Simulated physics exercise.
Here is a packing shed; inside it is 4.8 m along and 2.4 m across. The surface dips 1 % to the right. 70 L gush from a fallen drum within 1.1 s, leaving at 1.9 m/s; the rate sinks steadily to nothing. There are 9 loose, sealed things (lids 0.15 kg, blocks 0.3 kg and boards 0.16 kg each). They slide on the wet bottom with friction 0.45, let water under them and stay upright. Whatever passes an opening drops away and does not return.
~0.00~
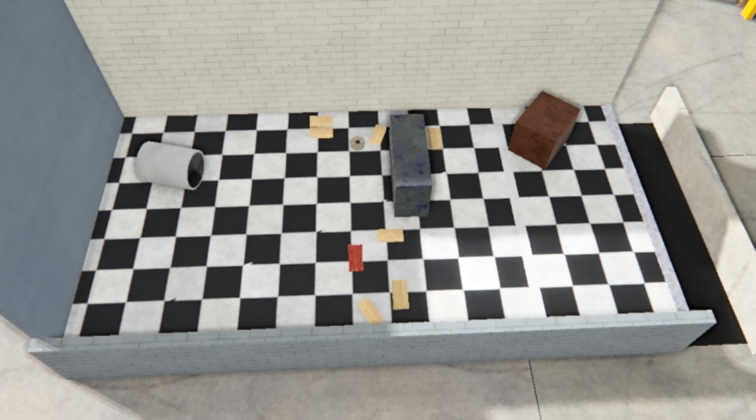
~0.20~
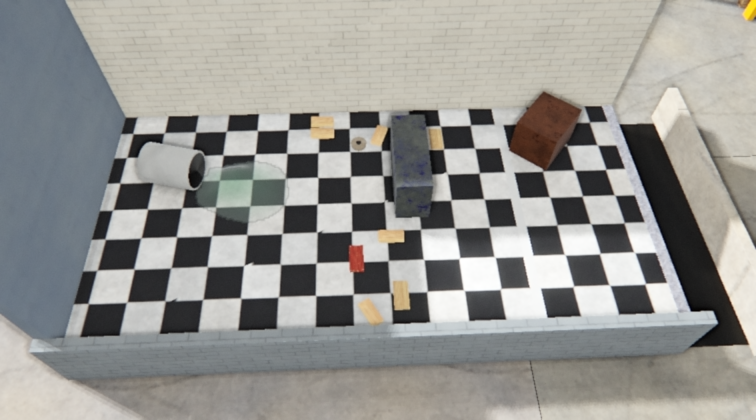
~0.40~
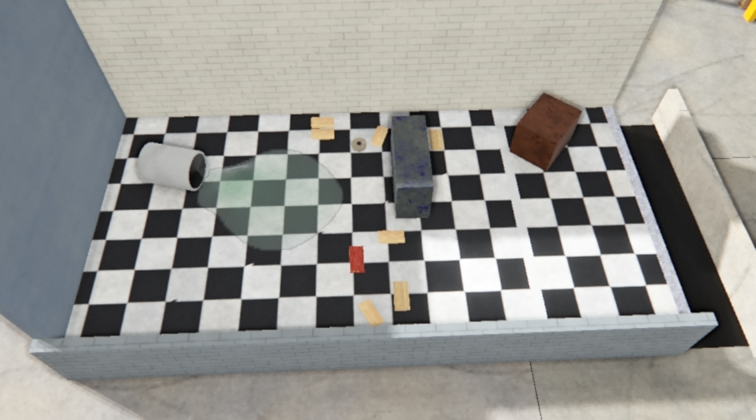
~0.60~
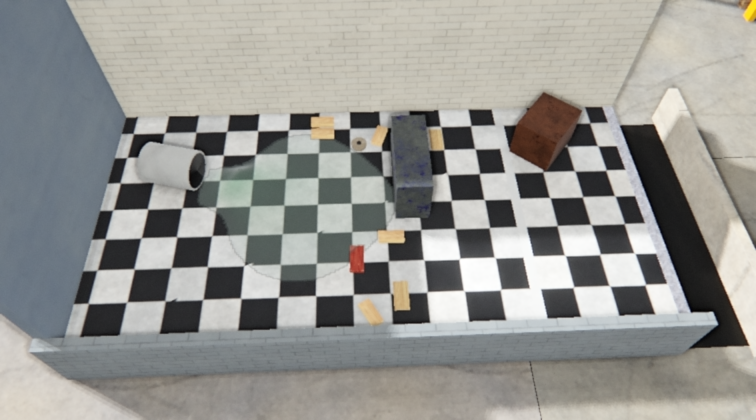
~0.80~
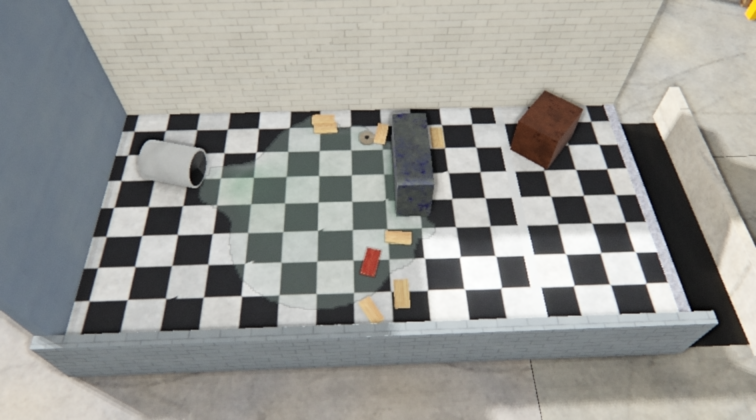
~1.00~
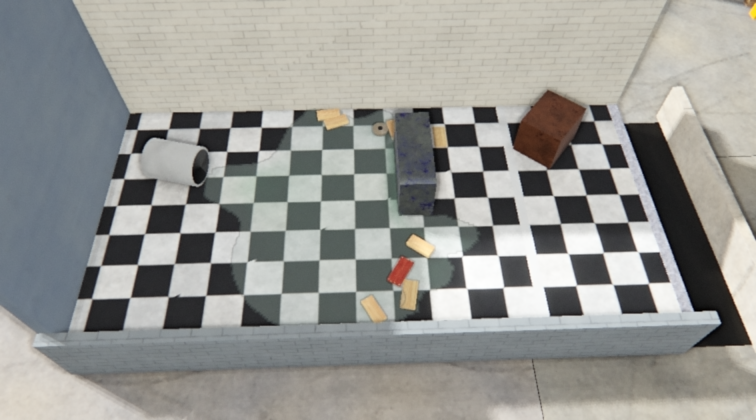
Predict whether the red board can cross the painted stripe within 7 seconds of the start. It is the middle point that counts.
The red board gets past.
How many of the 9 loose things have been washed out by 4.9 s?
I count 4.
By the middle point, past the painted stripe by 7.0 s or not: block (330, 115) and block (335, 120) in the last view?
In that order: Short, short.
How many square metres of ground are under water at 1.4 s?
Roughly 3.5 m2.
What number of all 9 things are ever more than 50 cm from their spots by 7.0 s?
8 of them.
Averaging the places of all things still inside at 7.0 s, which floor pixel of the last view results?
At about (477, 150).
After 1.4 s the red board is near (462, 295), 0.9 m from its start, afloat; 0 of 9 are over the mark; 6 afloat.
After 3.1 s the red board has gone out; 5 of 9 are over the mark; 5 afloat.
After 4.9 s the red board has gone out; 6 of 9 are over the mark; 1 afloat.
After 7.0 s the red board has gone out; 7 of 9 are over the mark; 1 afloat.
